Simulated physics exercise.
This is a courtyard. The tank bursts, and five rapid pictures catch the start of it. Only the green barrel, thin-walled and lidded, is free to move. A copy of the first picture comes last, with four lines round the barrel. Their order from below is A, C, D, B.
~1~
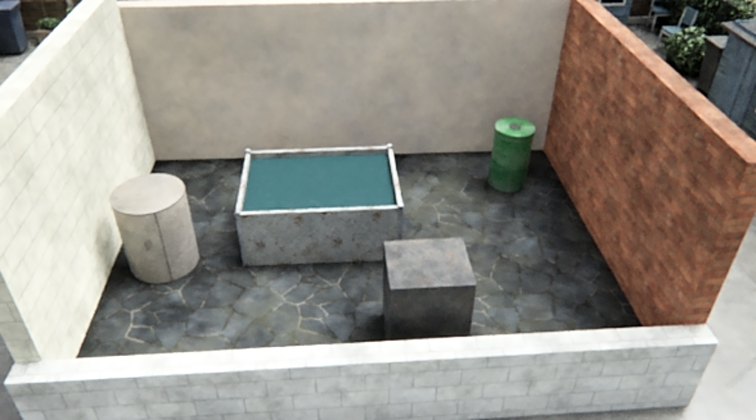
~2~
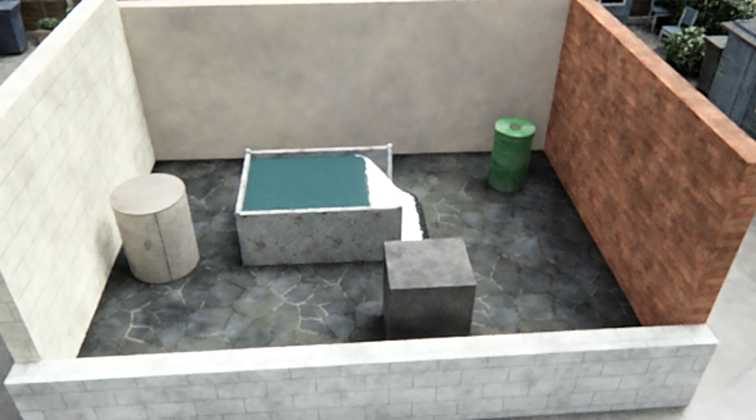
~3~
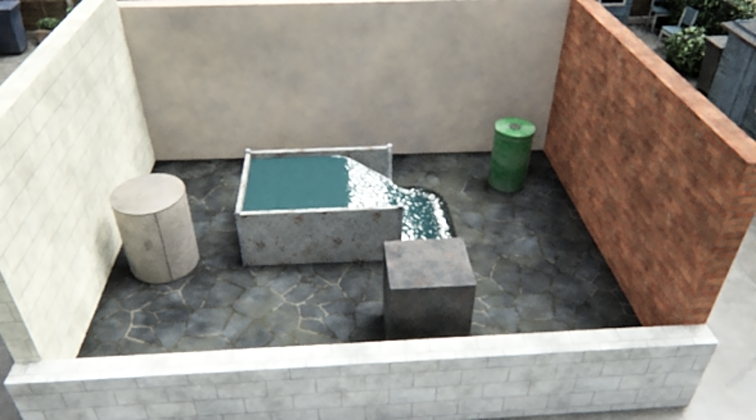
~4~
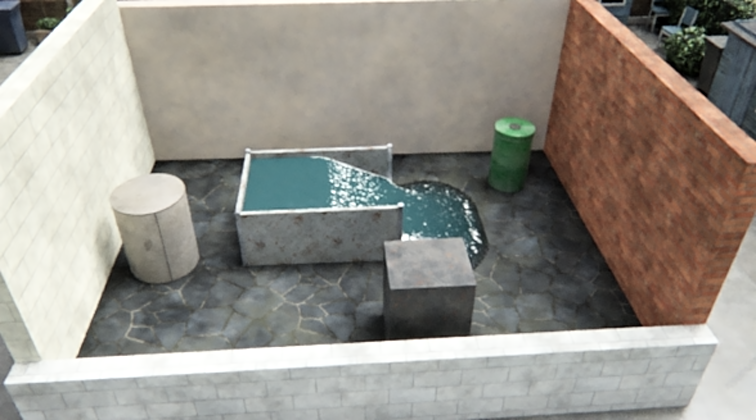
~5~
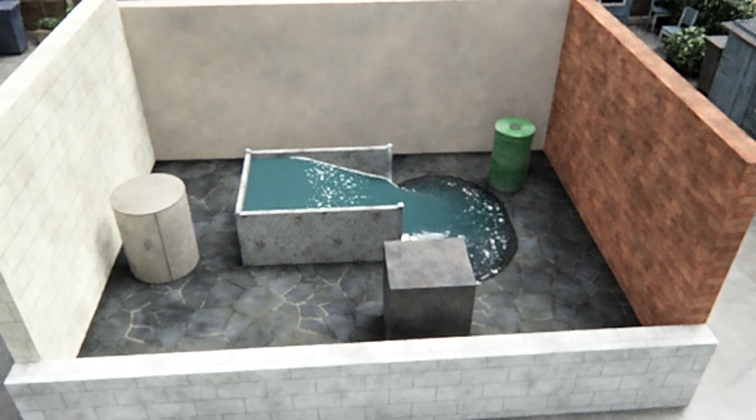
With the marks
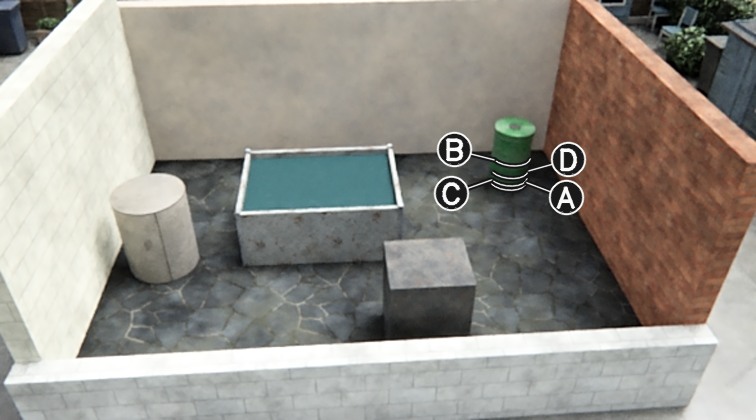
In a walled courtyard, water pours from a tank's right side and spreads across the paving.
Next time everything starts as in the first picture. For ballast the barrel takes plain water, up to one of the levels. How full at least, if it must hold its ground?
Line B.
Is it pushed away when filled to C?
Yes, it does.
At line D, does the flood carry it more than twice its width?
No, less.
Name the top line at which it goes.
That is line D.
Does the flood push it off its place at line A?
Yes, it does.
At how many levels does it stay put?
One of them.
In white, A at (511, 190); B at (515, 166); C at (512, 186); D at (513, 178); from the bottom up A, C, D, B.
With A, it is pushed about 8 times its own width away.
With B, it does not move.
With C, it is pushed about 4 times its own width away.
With D, it is pushed about half its own width away.
